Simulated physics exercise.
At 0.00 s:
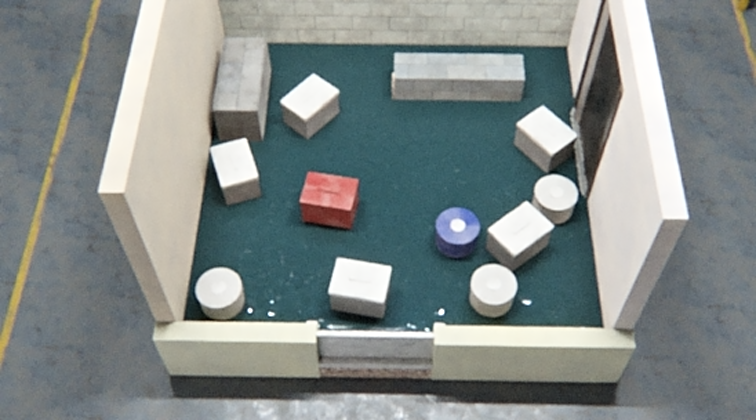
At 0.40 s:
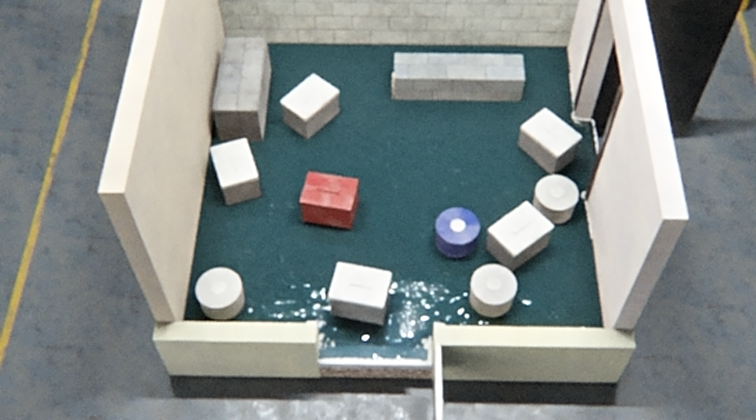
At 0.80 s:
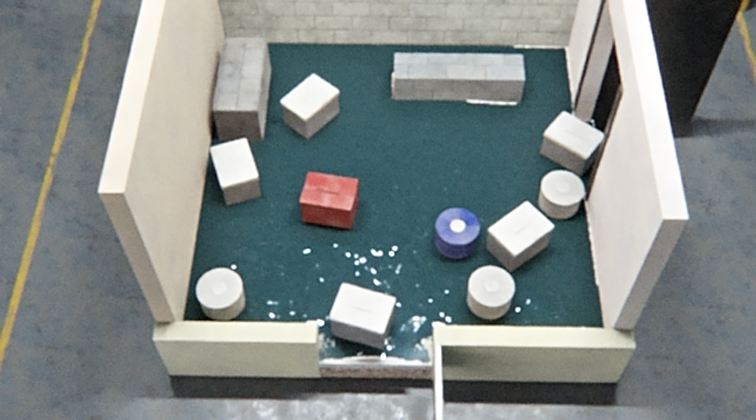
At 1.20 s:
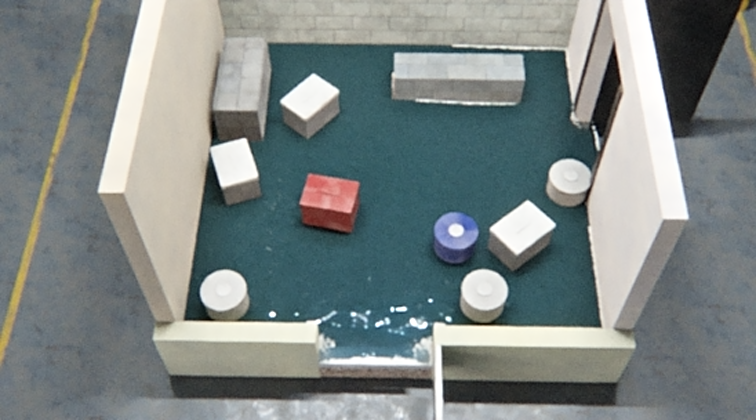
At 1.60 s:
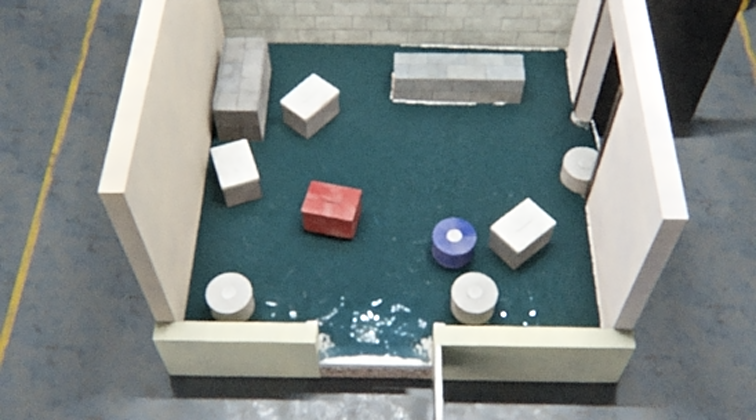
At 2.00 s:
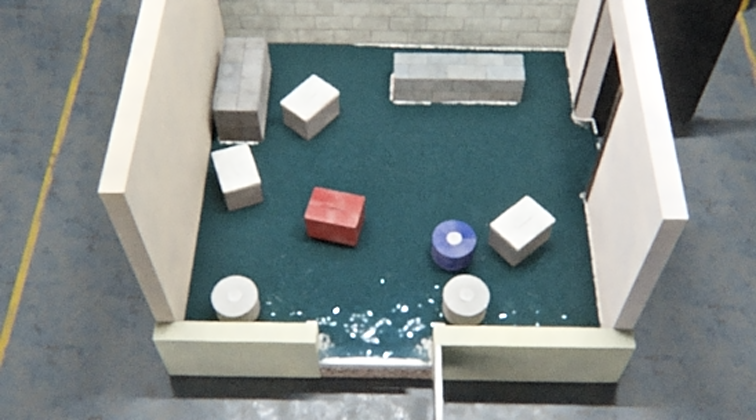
White chests and tubs shift on the flooded floor as some drift out through open doors.
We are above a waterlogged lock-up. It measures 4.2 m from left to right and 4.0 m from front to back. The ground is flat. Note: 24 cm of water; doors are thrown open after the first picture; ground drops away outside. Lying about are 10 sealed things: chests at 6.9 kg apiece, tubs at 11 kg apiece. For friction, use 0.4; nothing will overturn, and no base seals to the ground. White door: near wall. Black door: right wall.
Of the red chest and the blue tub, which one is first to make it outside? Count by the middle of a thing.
First out is the red one.
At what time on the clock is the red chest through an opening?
It gets out at about 7.0 s.
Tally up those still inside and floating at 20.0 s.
At that point I count 1.
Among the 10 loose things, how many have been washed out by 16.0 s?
Count at that moment: 8.
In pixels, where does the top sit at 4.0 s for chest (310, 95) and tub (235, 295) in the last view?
Roughly (329, 125), then roughly (268, 304).
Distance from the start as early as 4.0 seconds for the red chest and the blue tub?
About 80 and 40 cm.
After 4.0 s the red chest is near (366, 243), 0.7 m from its start, afloat; the blue tub is near (475, 260), 0.4 m from its start, afloat; 3 of 10 are out; 7 afloat.
After 9.0 s the red chest has gone out (at 6.9 s); the blue tub is near (433, 297), 0.8 m from its start, afloat; 7 of 10 are out; 3 afloat.
After 16.0 s the red chest has gone out (at 6.9 s); the blue tub has gone out (at 10.8 s); 8 of 10 are out; 2 afloat.
After 20.0 s the red chest has gone out (at 6.9 s); the blue tub has gone out (at 10.8 s); 9 of 10 are out; 1 afloat.
